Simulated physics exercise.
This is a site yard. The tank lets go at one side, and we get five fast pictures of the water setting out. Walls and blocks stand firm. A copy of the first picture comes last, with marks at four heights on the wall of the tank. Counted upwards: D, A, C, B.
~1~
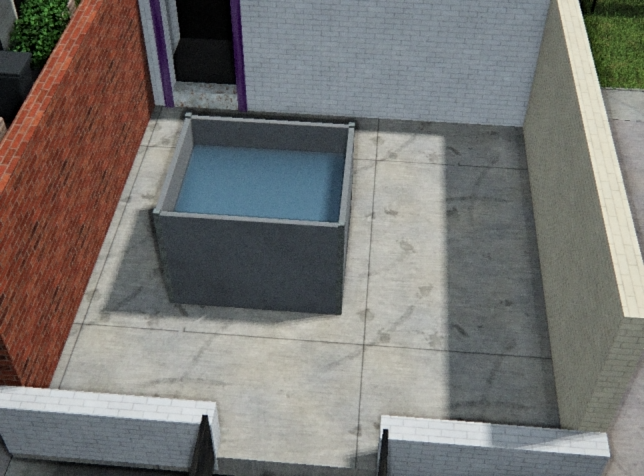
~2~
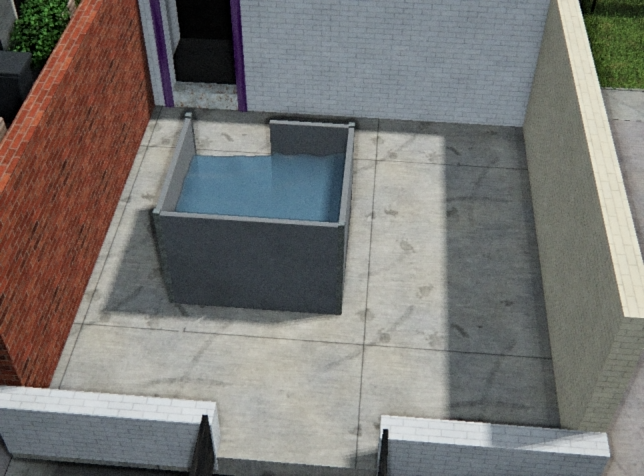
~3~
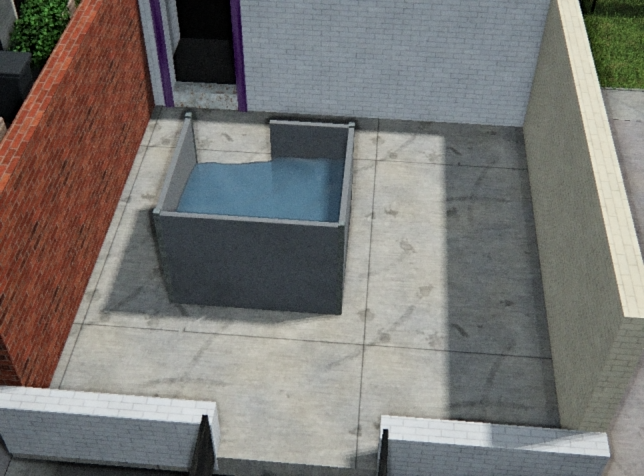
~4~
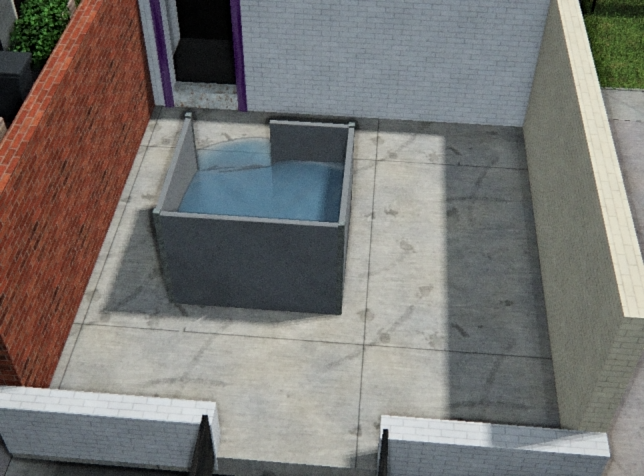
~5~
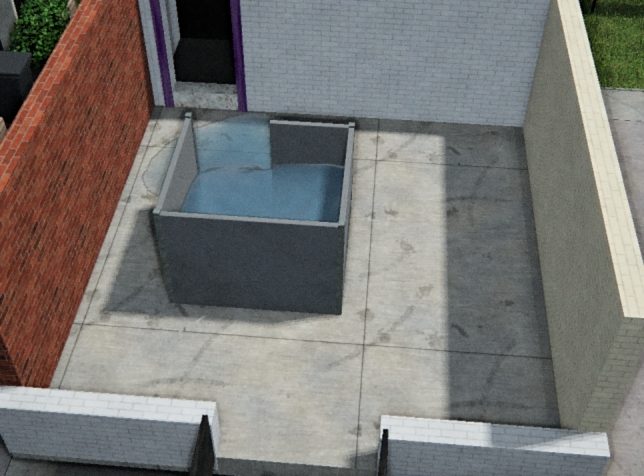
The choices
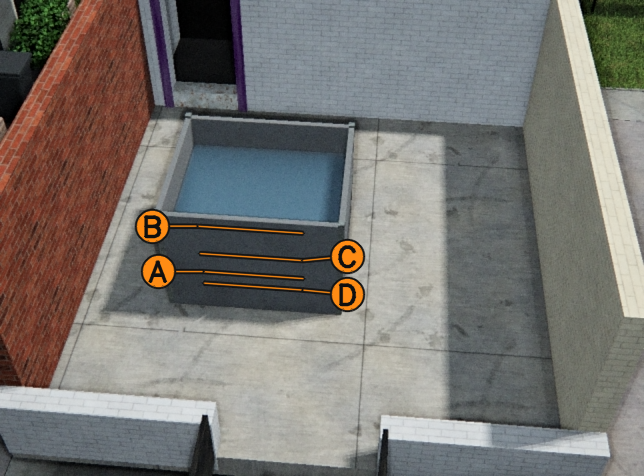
Water in a grey tank slopes and pours out through a gap opened in its back wall, spreading over the concrete yard.
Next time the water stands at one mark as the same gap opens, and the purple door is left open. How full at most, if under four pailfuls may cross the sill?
The answer is mark A.
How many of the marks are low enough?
Two.
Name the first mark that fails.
Here it is mark C.
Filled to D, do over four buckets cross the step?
No, that is safe.
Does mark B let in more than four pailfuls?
Yes, that goes wrong.
On the marked copy, A at (252, 275); B at (249, 229); C at (251, 257); D at (253, 286); from the bottom up D, A, C, B.
If A is chosen, a bucket or two gets in.
If B is chosen, dozens of bucketfuls pour in.
If C is chosen, about 10 bucketfuls get in.
If D is chosen, nothing gets over.
